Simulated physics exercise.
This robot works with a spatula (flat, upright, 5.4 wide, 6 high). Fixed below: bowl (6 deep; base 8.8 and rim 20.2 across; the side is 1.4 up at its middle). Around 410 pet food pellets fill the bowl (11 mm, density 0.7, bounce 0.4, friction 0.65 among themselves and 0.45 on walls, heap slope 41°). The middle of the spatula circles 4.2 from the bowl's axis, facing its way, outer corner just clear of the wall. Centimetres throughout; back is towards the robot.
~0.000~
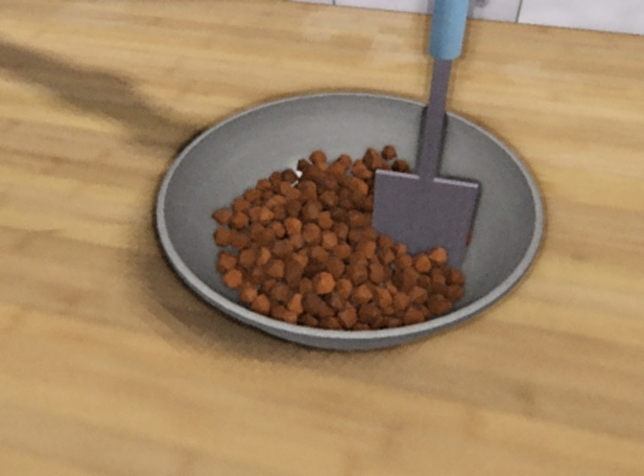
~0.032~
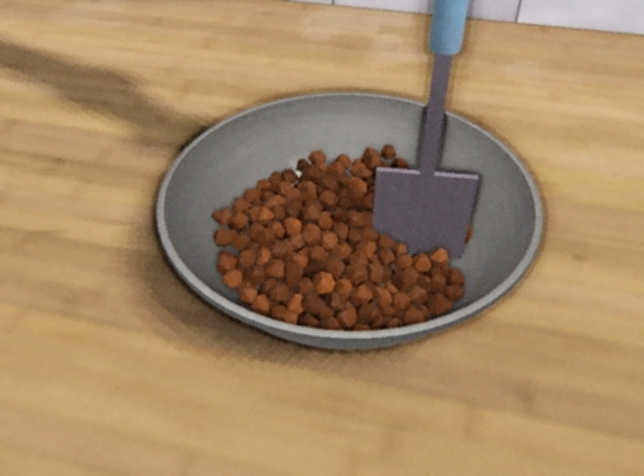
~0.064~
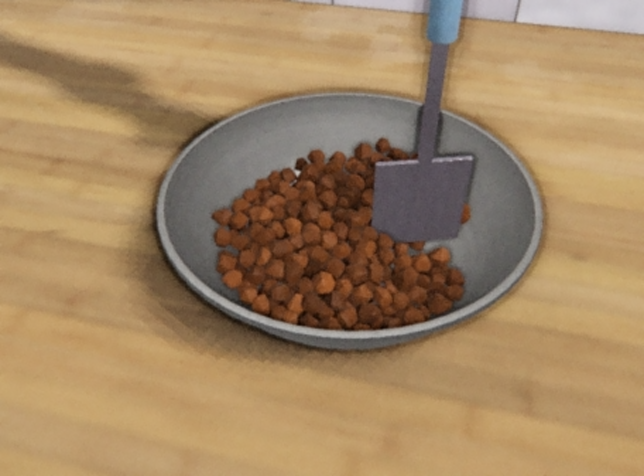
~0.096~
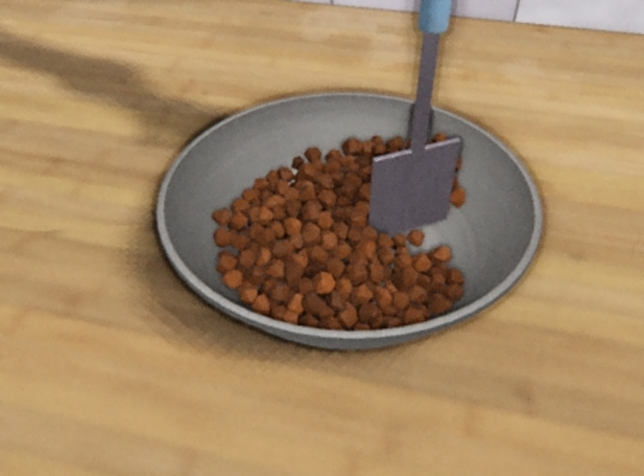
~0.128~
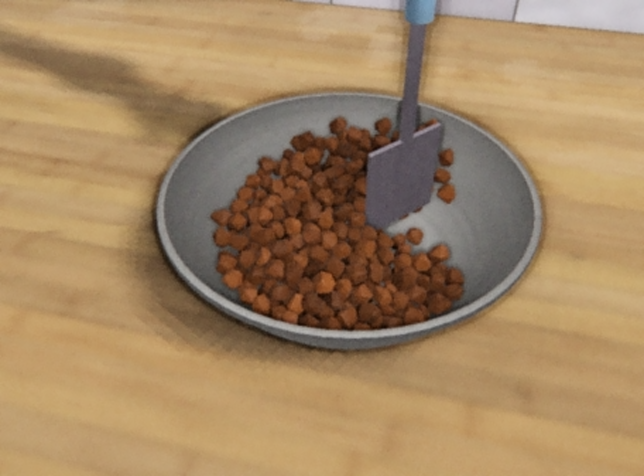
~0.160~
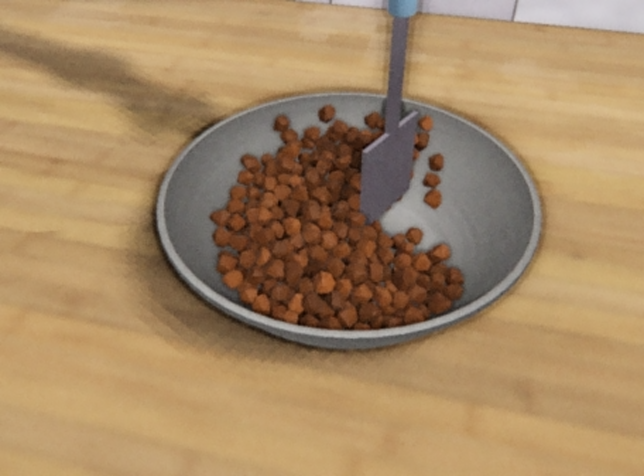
At the start, a grey spatula with a blue handle stands at the right side of a grey bowl of reddish-brown pellets on a wooden surface. It then sweeps toward the back of the bowl, turning as it goes, pushing pellets up the far side and baring a patch behind it.
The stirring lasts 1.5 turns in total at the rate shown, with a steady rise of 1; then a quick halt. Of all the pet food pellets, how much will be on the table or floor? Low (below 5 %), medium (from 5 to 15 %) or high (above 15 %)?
A medium share, from 5 to 15 %, ends on the table or floor.
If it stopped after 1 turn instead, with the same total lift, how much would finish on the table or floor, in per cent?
In that case some 5 per cent.
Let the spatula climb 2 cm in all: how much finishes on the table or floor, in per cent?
Some 10 per cent.
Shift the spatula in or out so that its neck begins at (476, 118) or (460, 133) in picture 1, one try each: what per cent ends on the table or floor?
Some 0 and 10 per cent.
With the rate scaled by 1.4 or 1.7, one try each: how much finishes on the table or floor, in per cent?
About 25 and 30 per cent.
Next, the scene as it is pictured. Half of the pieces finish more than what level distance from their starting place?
About 10 cm.
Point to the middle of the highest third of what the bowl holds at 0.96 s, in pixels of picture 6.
At about (362, 135).
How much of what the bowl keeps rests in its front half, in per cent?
Some 60 per cent.
By 0.56 s, 252° round, highest piece 8 above the table; 399 in the bowl, 10 on the table or floor, 3 in flight or on the tool.
By 0.96 s, 78° round, highest piece 8 above the table; 380 in the bowl, 29 on the table or floor, 3 in flight or on the tool.
By 1.35 s, 180° round, highest piece 7 above the table; 378 in the bowl, 34 on the table or floor.
By 2.05 s, 180° round, highest piece 7 above the table; 378 in the bowl, 34 on the table or floor.
Final count, 378 in the bowl, 34 on the table or floor. That is 8 % on the table or floor.
